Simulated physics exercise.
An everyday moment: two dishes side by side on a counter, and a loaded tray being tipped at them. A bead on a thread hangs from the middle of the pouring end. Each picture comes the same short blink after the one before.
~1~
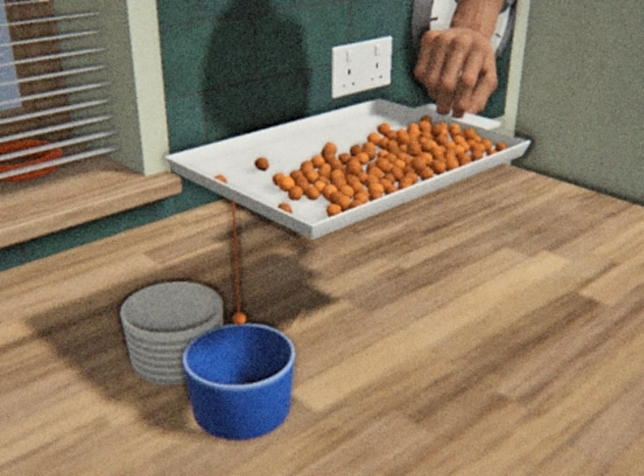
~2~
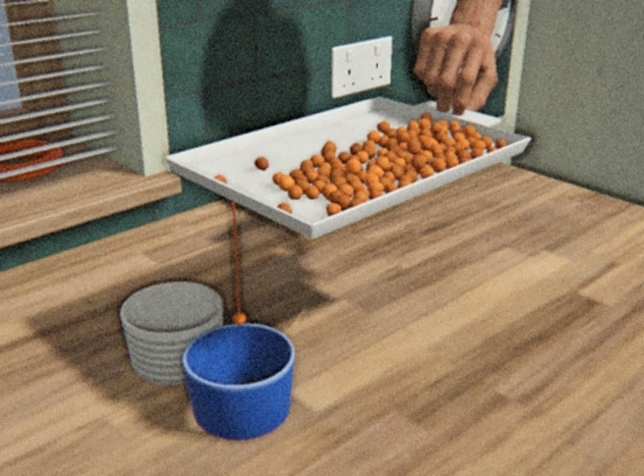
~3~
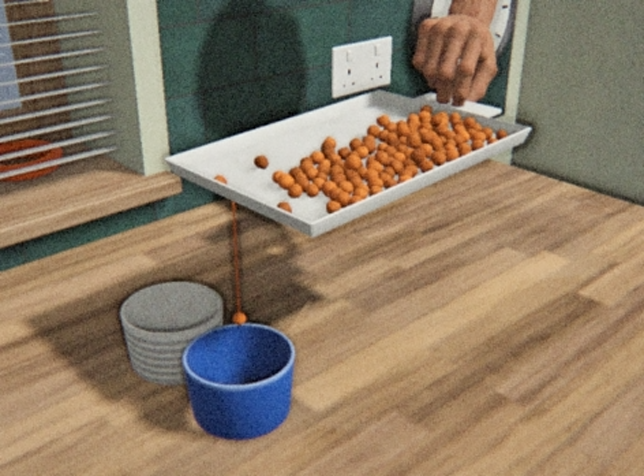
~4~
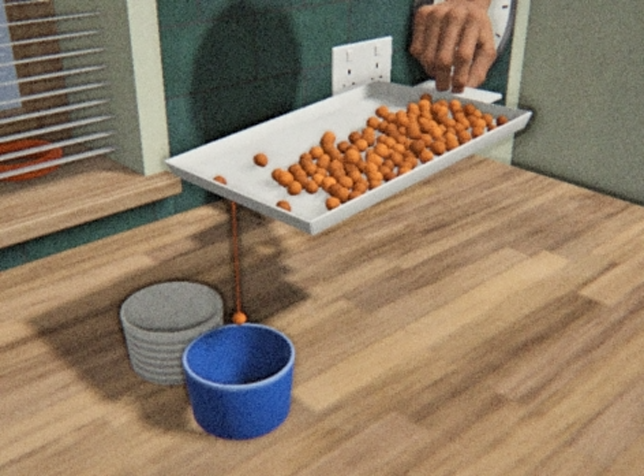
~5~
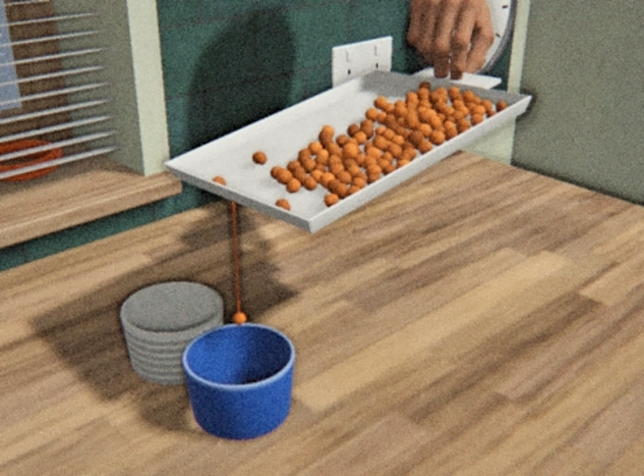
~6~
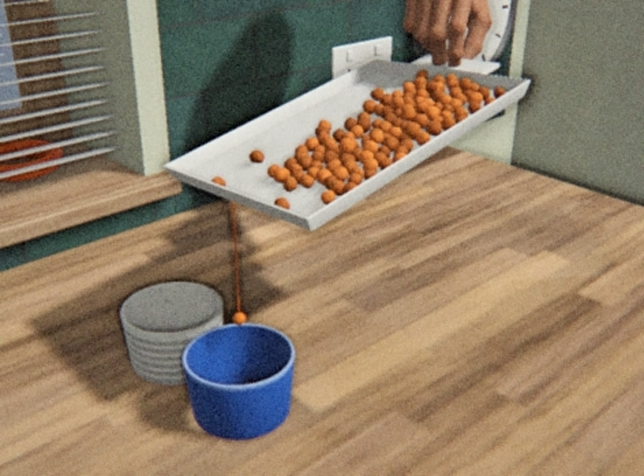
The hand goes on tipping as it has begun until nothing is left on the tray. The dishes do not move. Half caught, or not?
Together they catch the larger part.
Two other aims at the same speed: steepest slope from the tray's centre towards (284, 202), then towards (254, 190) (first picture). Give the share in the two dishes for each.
Near 30 % and 60 %.
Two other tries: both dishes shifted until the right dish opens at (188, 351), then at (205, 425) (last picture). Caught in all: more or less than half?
The first try: Over half. The second: Under half.
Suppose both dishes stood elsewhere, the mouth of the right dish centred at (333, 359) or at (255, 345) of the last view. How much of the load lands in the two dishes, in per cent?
Roughly 0 per cent, and 50 per cent.
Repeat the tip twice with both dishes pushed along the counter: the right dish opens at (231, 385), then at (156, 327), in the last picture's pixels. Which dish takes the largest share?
The first try: The dish on the left. The second: The right one.
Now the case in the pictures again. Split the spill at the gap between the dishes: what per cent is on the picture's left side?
Roughly 100 in a hundred.
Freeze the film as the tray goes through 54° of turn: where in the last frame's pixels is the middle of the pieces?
Close to (226, 152).
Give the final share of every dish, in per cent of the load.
About: Left dish 70, right dish 10 per cent.
Soon, tray tipped steeply; most on the tray; a small part in the left dish; a stray few outside both; a small part in the air.
A while on, tray tipped right over; a small part on the tray; a small part in the right dish; about half in the left dish; about a quarter outside both; a small part in the air.
Towards the end, tray tipped past a quarter turn; a small part in the right dish; about two thirds in the left dish; about a quarter outside both.
Finally, tray tipped past a quarter turn; a small part in the right dish; about two thirds in the left dish; about a quarter outside both.
